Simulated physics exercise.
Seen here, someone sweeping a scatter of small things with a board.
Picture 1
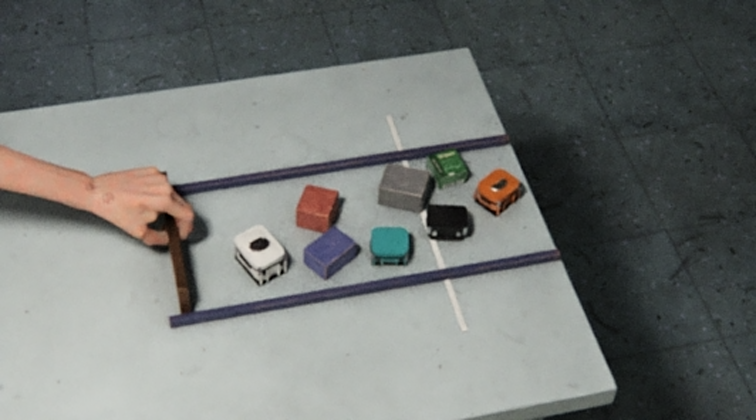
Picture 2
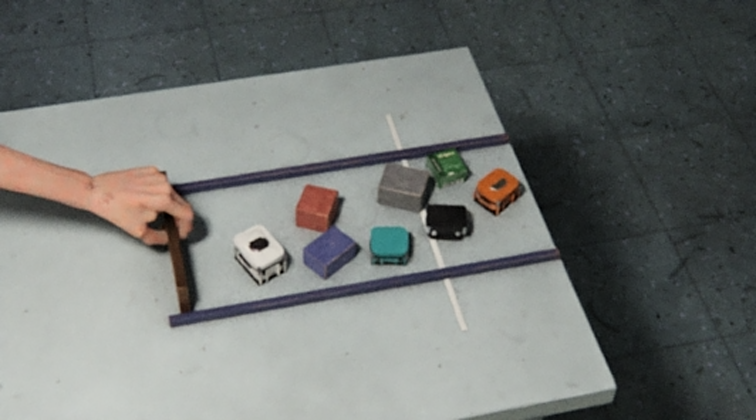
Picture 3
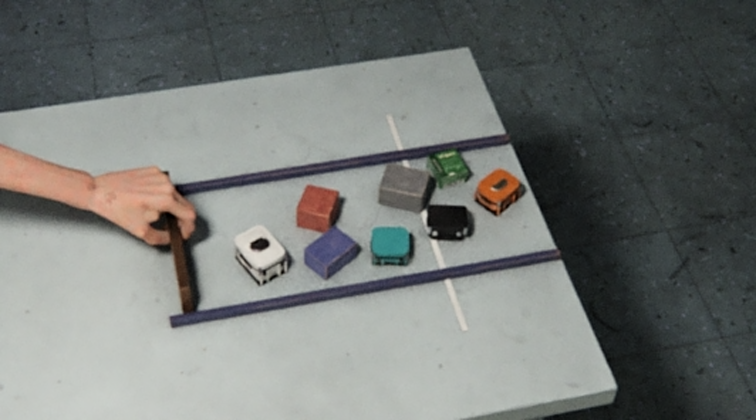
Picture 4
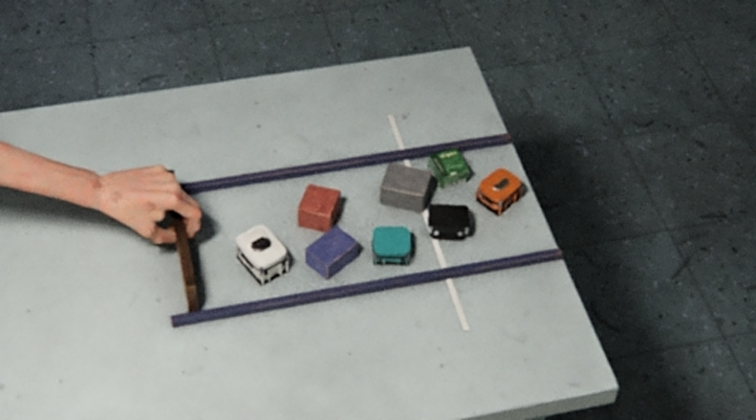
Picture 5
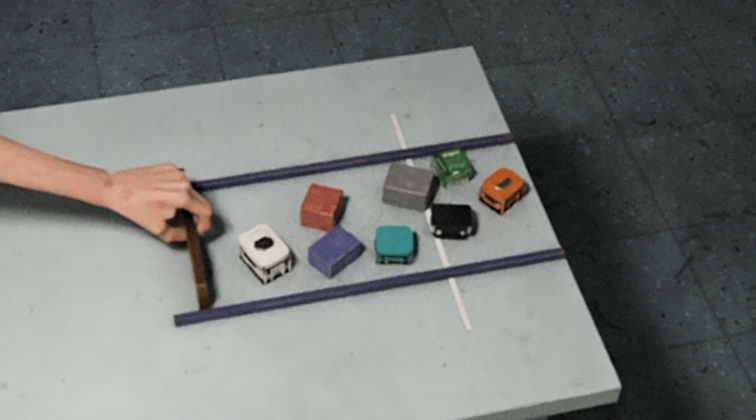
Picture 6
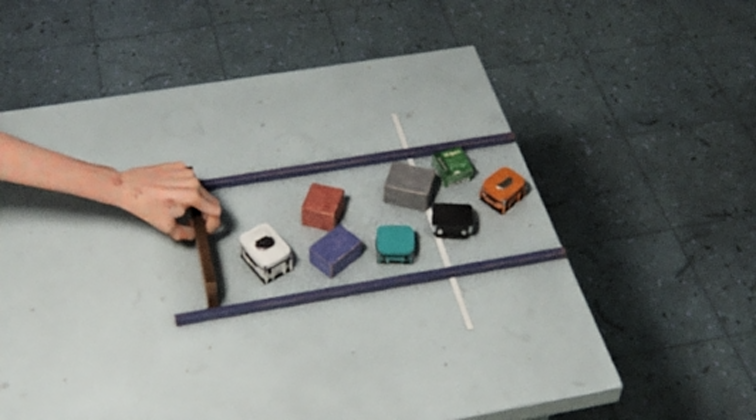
A hand held a wooden board upright between two dark rails on a pale table, then slid it slightly to the right, toward the scattered little blocks and cases, which stayed in their places.
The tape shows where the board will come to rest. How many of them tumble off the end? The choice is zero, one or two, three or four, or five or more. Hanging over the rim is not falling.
In the end the number that fall off is zero.
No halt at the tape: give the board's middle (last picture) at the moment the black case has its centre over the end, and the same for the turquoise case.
At (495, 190) for the black case; at (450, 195) for the turquoise case.
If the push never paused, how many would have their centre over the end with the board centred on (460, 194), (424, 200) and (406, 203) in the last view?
The counts: 3, 0 and 0.
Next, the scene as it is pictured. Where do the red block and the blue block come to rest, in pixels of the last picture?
The red block stops around (439, 183); the blue block around (497, 239).
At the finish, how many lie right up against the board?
The number is 2.
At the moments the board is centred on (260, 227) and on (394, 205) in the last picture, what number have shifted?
At the one place 1, at the other 8.
Soon after, none off yet; orange case at rest near (503, 190); green box at rest near (453, 167); black case at rest near (452, 222).
Then, none off yet; orange case at rest near (505, 189); green box at rest near (453, 167); black case moved about its own width near (487, 215).
At rest, the number that fall off is zero.
